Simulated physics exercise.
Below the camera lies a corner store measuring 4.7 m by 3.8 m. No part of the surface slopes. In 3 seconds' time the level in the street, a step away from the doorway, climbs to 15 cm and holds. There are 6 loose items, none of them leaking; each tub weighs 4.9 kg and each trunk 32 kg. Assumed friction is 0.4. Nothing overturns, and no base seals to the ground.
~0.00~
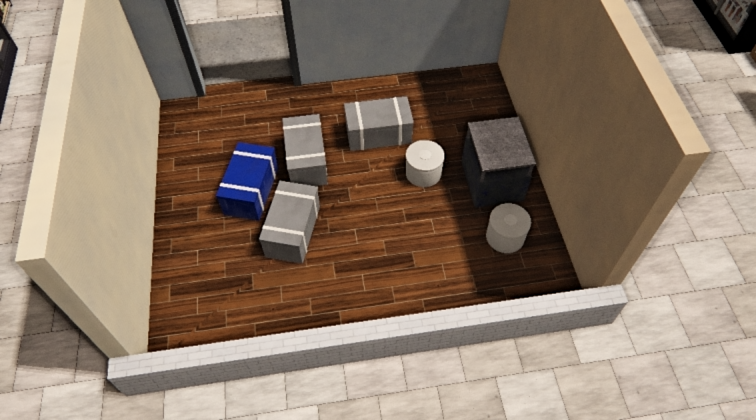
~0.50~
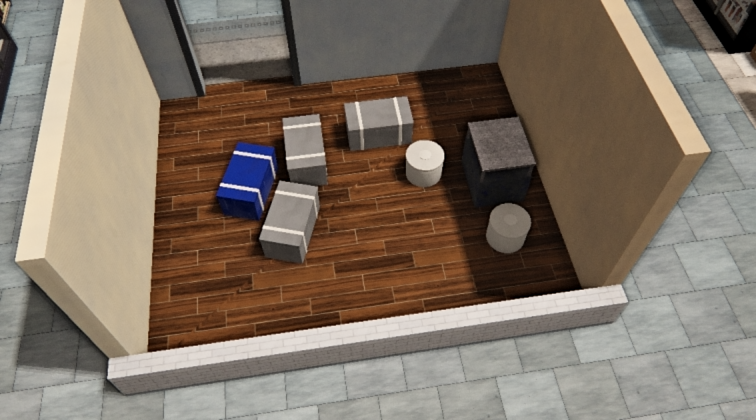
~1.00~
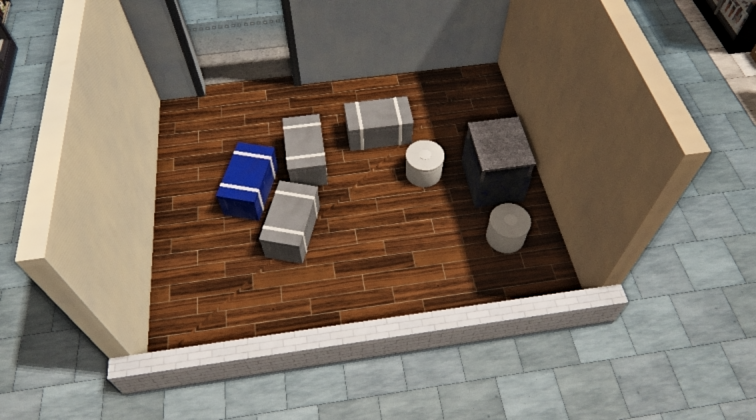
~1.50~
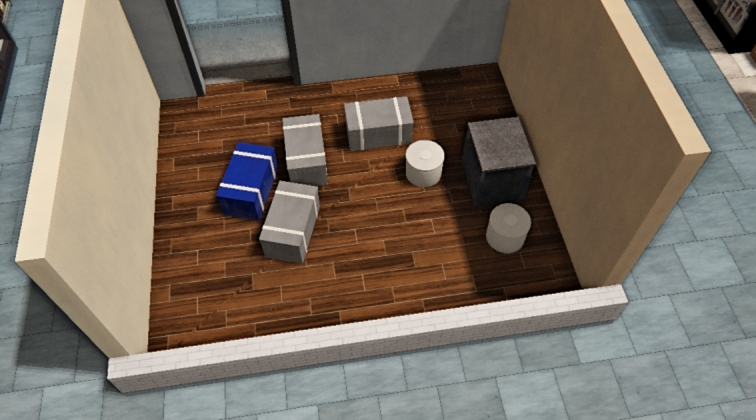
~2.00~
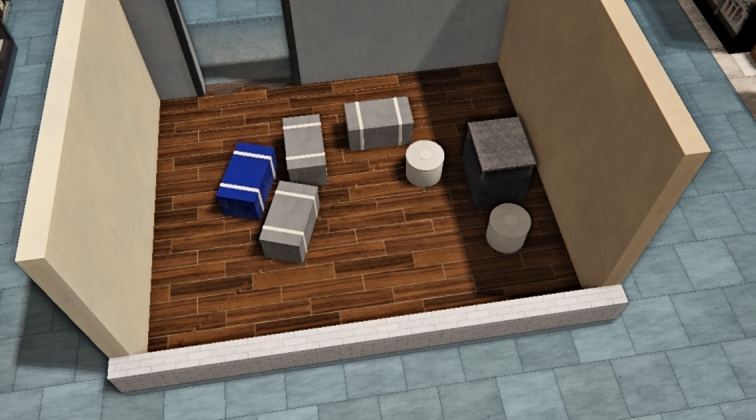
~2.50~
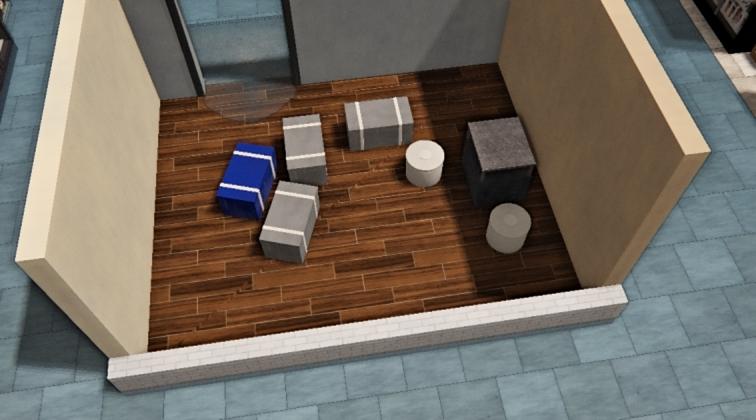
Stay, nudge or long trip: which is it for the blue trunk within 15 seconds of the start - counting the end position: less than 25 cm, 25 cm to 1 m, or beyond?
It ends a long distance off.
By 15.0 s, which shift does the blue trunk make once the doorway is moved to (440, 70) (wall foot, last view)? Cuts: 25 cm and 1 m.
Note: Blue trunk essentially stationary.
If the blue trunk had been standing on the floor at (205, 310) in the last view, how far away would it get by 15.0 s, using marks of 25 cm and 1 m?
Result: It drifts a great deal.
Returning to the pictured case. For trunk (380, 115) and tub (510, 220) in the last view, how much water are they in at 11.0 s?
Depth approx. 2 cm / 3 cm.
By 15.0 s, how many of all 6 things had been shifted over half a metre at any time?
Total: 2.
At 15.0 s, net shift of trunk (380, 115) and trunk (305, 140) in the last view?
One is off by 0 cm, the other by 50 cm, in the order asked.
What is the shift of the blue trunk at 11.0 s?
I'd put it at around 80 cm.
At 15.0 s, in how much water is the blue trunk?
Roughly 12 cm deep.
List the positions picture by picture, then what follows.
In the first frame, the blue trunk at (246, 171), on the bottom; water covers 0.0 m2; 0 of 6 have shifted.
In the second frame, the blue trunk at (246, 171), on the bottom; water covers 0.0 m2; 0 of 6 have shifted.
In the third frame, the blue trunk at (246, 171) rests on the ground; water covers 0.0 m2; 0 of 6 have shifted.
In the fourth frame, the blue trunk at (246, 171) rests on the ground; 0.0 m2 under water; 0 of 6 have shifted.
In the fifth frame, the blue trunk at (246, 171) rests on the ground; 0.0 m2 under water; 0 of 6 have shifted.
In the sixth frame, the blue trunk at (246, 171) rests on the ground; water covers 0.5 m2; 0 of 6 have shifted.
After 3.5 s the blue trunk is near (246, 171), 0.0 m from its start, aground; 0 afloat.
After 6.8 s the blue trunk is near (243, 178), 0.1 m from its start, aground; 0 afloat.
After 11.0 s the blue trunk is near (198, 214), 0.8 m from its start, aground; 1 afloat.
After 15.0 s the blue trunk is near (164, 285), 1.6 m from its start, afloat; 3 afloat.
